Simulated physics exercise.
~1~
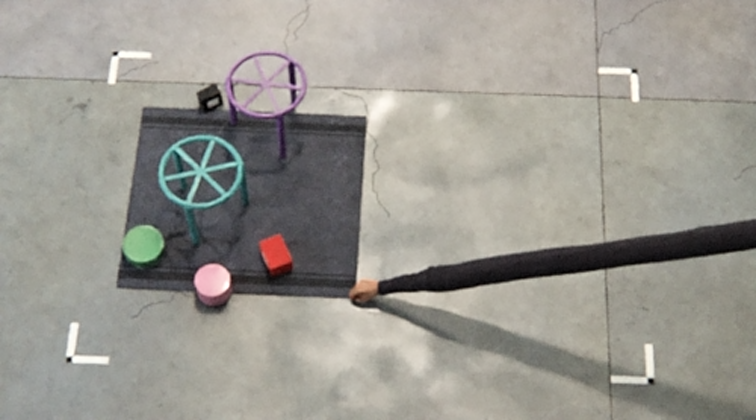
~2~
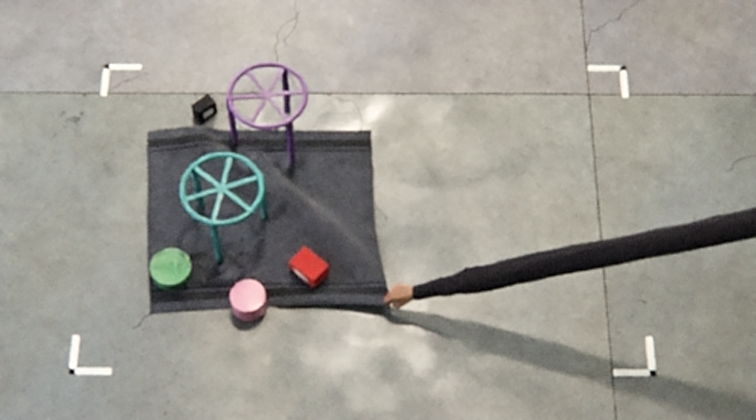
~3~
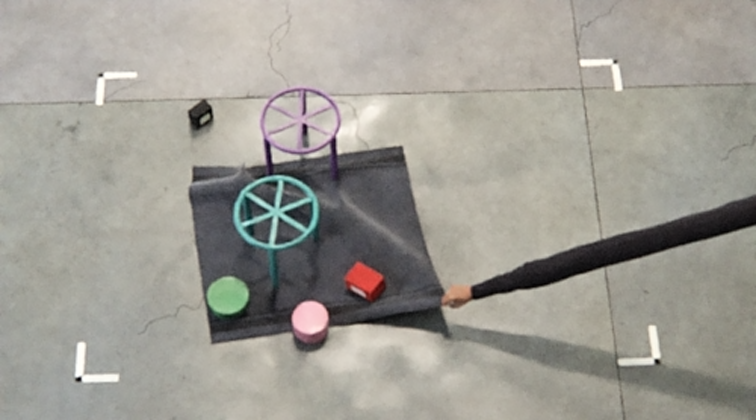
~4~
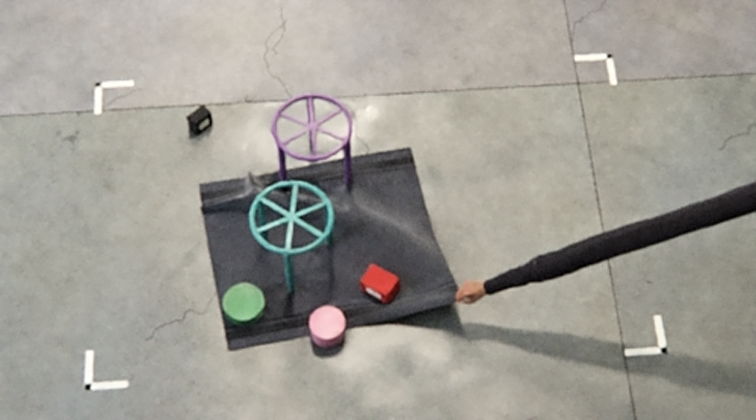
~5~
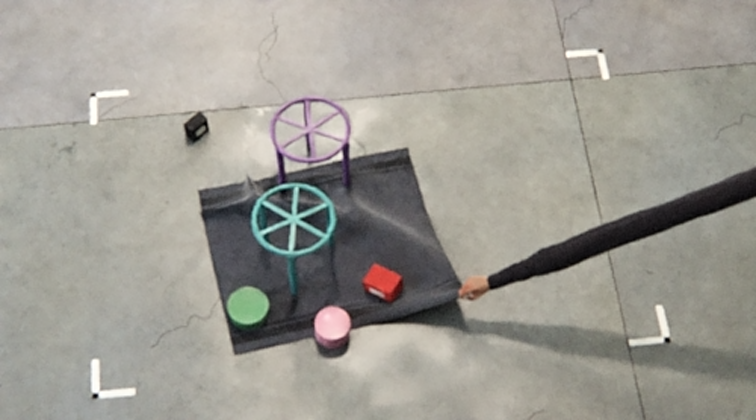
Dark mat being dragged right by a hand at its corner, carrying stools, bucket, tub and red box, black box left behind.
